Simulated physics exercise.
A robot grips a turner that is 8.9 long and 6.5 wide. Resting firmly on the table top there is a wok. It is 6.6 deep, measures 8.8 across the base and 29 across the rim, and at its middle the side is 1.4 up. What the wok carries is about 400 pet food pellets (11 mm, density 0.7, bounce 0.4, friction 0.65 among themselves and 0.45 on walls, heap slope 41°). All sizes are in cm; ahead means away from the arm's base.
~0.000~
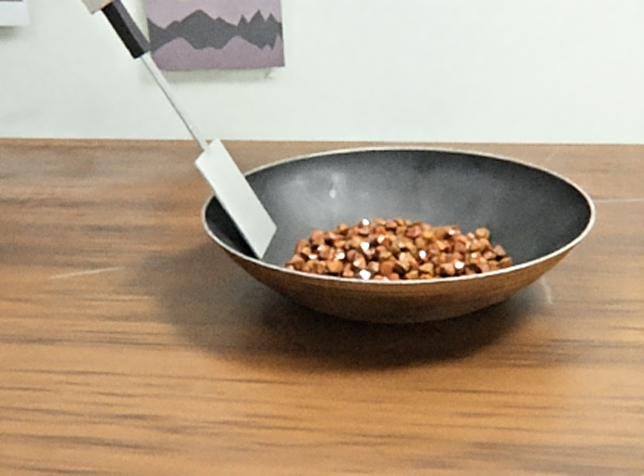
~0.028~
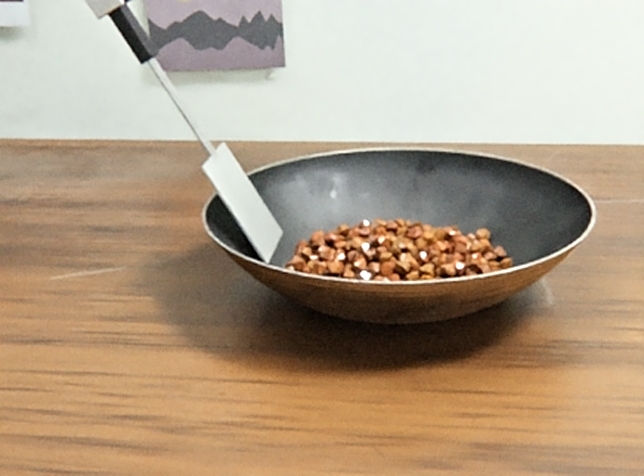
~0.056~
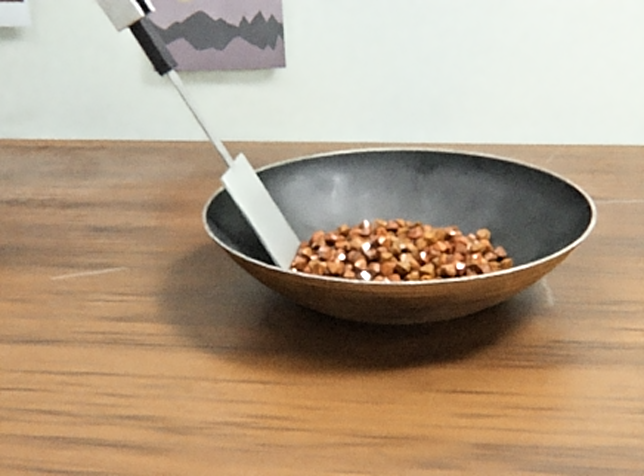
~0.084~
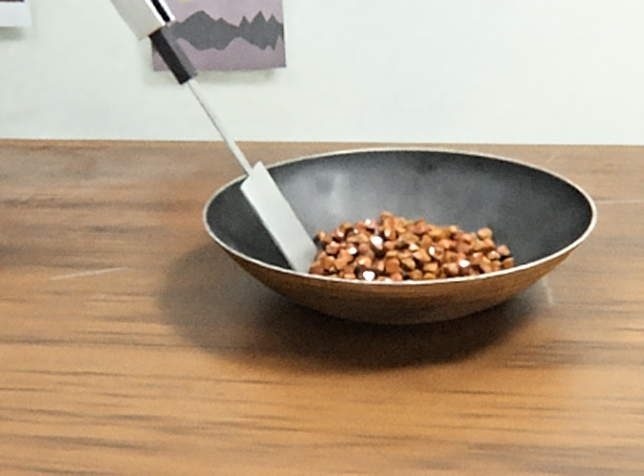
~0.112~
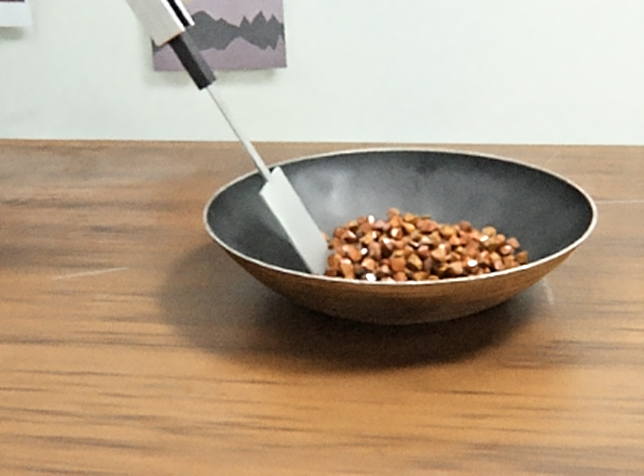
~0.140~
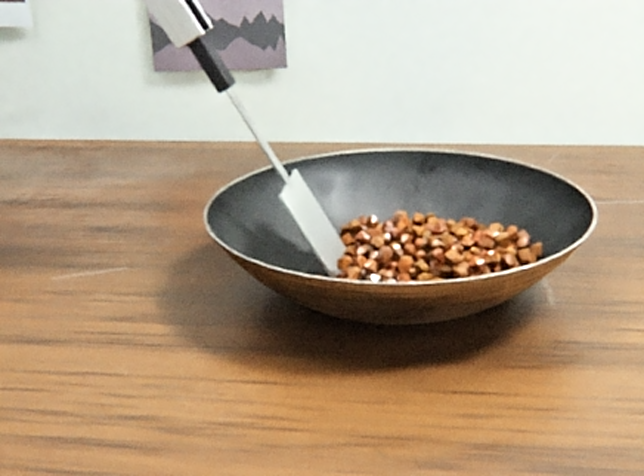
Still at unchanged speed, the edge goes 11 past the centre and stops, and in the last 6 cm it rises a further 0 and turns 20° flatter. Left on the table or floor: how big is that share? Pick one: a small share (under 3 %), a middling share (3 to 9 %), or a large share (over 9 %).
A large share.
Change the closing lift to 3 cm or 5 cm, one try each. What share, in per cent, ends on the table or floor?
Roughly 20 % and then 15 %.
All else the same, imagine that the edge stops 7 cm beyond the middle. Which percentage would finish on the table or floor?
Estimate: Approx. 5 %.
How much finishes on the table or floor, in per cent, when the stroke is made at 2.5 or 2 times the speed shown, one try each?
35 and 35 %.
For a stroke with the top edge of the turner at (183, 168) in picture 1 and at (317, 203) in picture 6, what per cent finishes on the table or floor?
25 per cent.
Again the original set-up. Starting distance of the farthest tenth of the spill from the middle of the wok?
Distance from centre: Approx. 25 cm.
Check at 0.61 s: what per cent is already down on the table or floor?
15 per cent.
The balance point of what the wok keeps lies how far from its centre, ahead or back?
The balance point lies close to 5.0 cm ahead.
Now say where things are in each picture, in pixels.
In the first frame, turner top edge at (206, 150), sloping 60°; upper third of the load around (392, 253), from x 290 to 505, top at y 225; 401 in the wok.
In the second frame, turner top edge at (213, 154), sloping 60°; upper third of the load around (393, 253), from x 290 to 505, top at y 225.
In the third frame, turner top edge at (231, 166), sloping 60°; upper third of the load around (393, 254), from x 295 to 510, top at y 225.
In the fourth frame, turner top edge at (250, 174), sloping 60°; upper third of the load around (401, 250), from x 305 to 510, top at y 220.
In the fifth frame, turner top edge at (269, 179), sloping 60°; upper third of the load around (415, 249), from x 305 to 525, top at y 215.
In the sixth frame, turner top edge at (288, 183), sloping 60°; upper third of the load around (437, 250), from x 305 to 535, top at y 220; 401 in the wok.
After 0.25 s, sloping 60°, highest piece 6 above the table; 401 in the wok.
After 0.36 s, sloping 53°, highest piece 8 above the table; 398 in the wok, 3 on the blade or in flight.
After 0.61 s, sloping 40°, highest piece 8 above the table; 333 in the wok, 66 on the table or floor, 2 on the blade or in flight.
After 1.66 s, sloping 40°, highest piece 8 above the table; 333 in the wok, 68 on the table or floor.
At rest, 333 in the wok, 68 on the table or floor. That is 17 % on the table or floor.
